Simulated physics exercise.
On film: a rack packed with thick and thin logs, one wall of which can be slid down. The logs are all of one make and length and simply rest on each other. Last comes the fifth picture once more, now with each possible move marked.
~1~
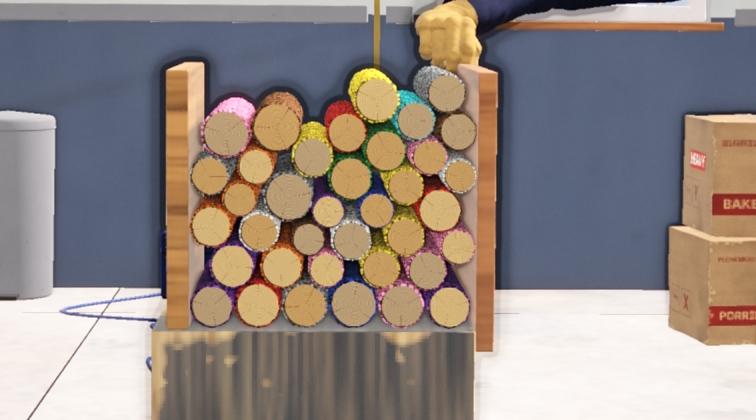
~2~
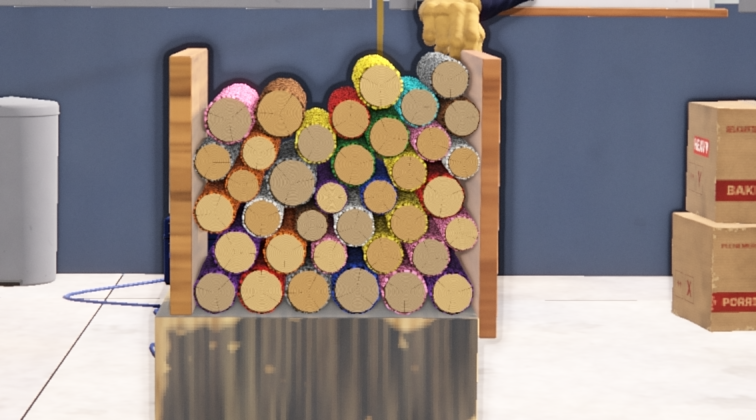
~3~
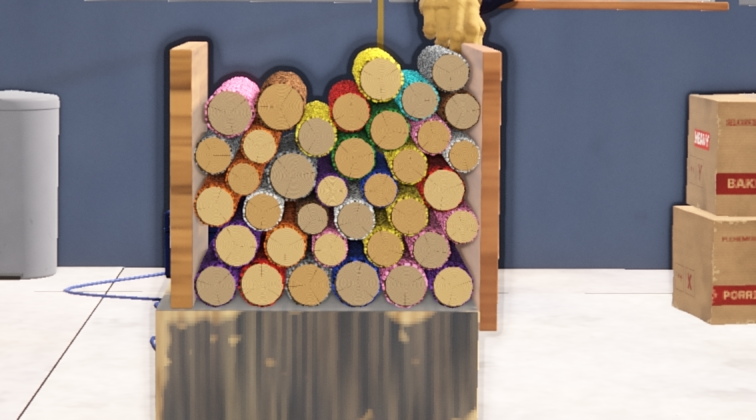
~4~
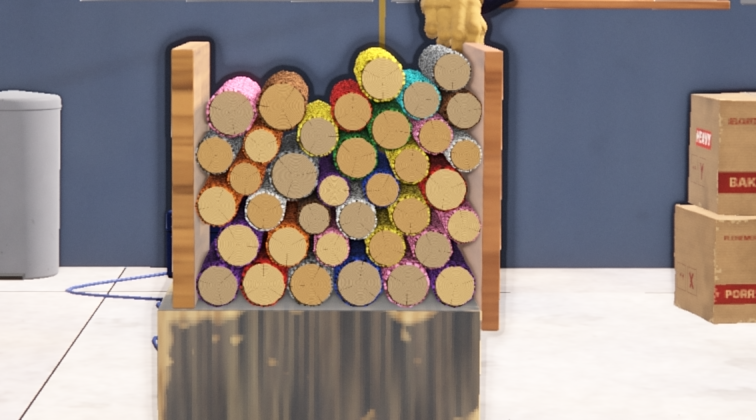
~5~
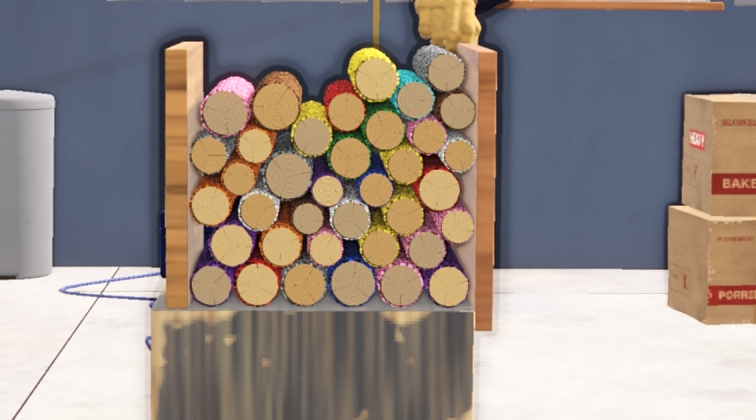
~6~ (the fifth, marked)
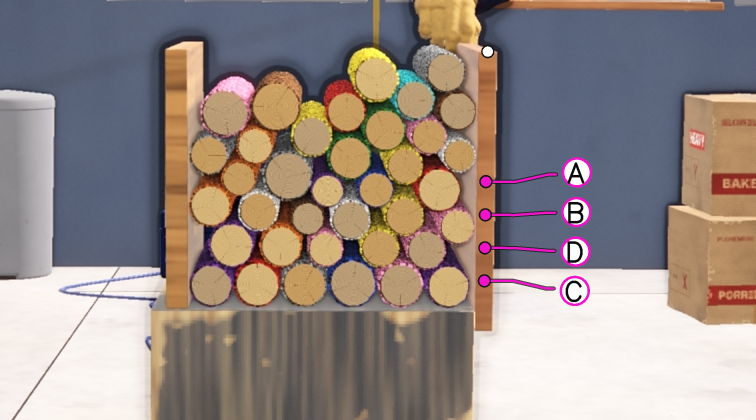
The camera drifts slightly, first shifting the view of the packed log rack up and a little to the right, then easing it back left. Throughout, the colorful-barked logs stay stacked between two wooden side walls, and a tan-gloved hand stays at the top right, with no visible rearranging.
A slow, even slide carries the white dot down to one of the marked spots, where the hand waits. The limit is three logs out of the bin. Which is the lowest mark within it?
At most to A.
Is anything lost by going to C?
At C: Yes.
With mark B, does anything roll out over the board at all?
Yes, at B.
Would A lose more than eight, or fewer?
It loses fewer than eight.
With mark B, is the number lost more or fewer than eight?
Fewer than eight.
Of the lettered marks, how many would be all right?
One of the four.
On the marked copy, A at (486, 182); B at (485, 215); C at (484, 281); D at (485, 248); the white dot at (488, 52).
With A. Early on, top of the board (477, 113).
Further on, top of the board (476, 181).
At the end, top of the board (476, 181), two out over the board.
As for the rest, B more than three out over the board; C more than three out over the board; D more than three out over the board.
